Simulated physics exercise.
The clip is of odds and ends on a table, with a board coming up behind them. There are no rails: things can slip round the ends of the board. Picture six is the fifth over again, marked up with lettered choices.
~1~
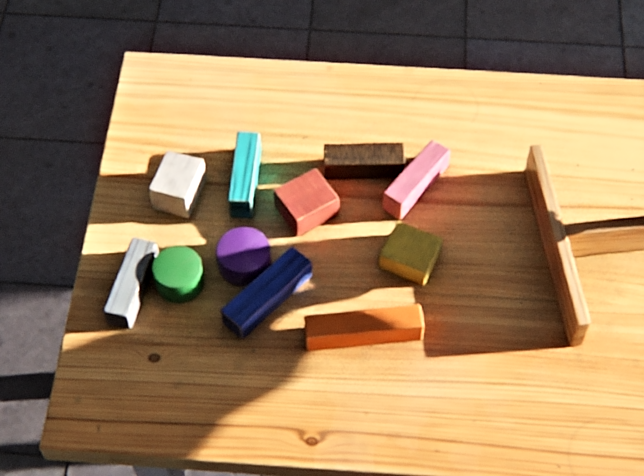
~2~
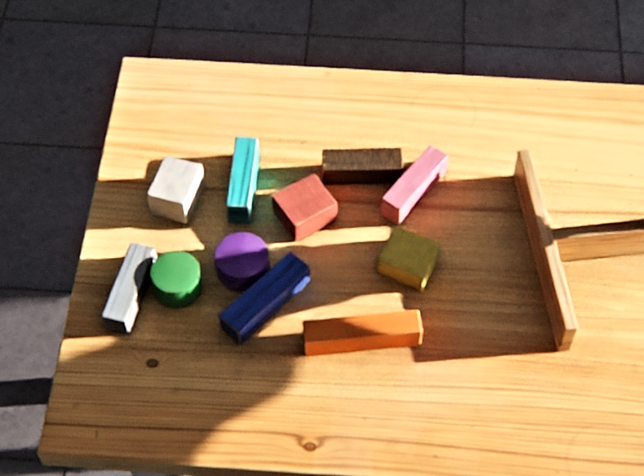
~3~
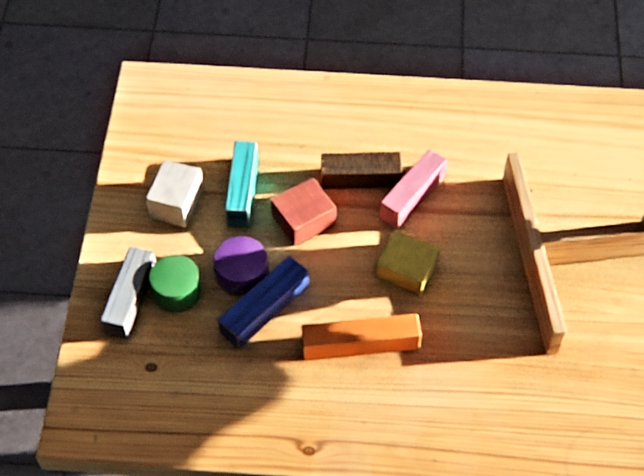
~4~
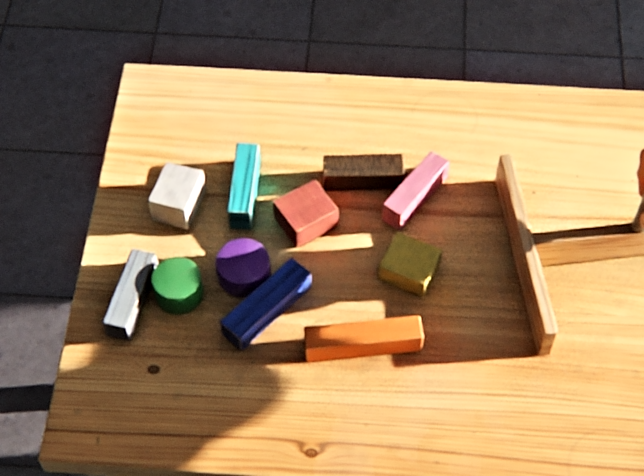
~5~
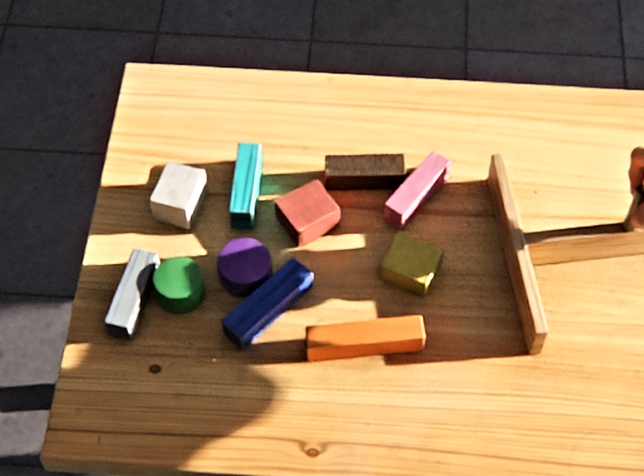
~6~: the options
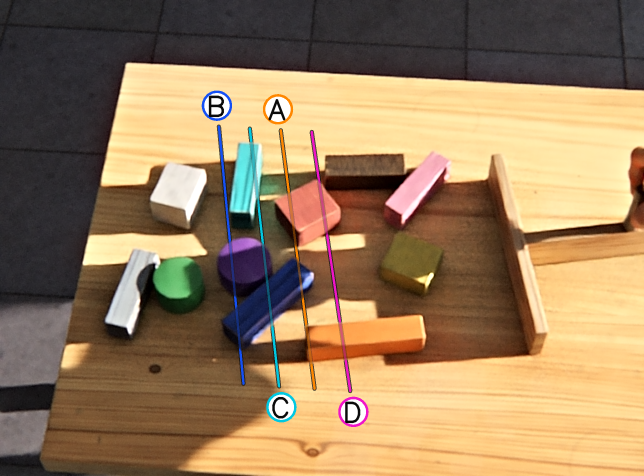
A sunlit wooden table on grey paving is seen from above at a slant. White, turquoise, black and pink blocks lie along the back, a red block, purple and green tins and a yellowish block in the middle, a grey stick at left, and blue and orange bars in front. The upright board on a handle at right slides slowly left toward them, while they stay put and the view shifts slightly.
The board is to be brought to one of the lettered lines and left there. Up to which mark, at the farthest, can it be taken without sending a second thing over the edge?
It should halt at B.
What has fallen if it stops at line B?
The white block goes over.
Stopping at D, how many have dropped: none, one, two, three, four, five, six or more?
In all, none.
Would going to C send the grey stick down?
By then, no.
On the marked copy, A at (296, 250); B at (230, 246); C at (263, 248); D at (330, 252).
Taking B. A third of the way, board (415, 232); black bar (326, 175); pink bar (383, 187).
Two thirds of the way, board (312, 226); white block (150, 200); turquoise stick (180, 184).
When it is over, board (233, 221); white block over the edge; turquoise stick (105, 188); one fallen.
As for the rest, A is within the limit but short; C is within the limit but short; D is within the limit but short.
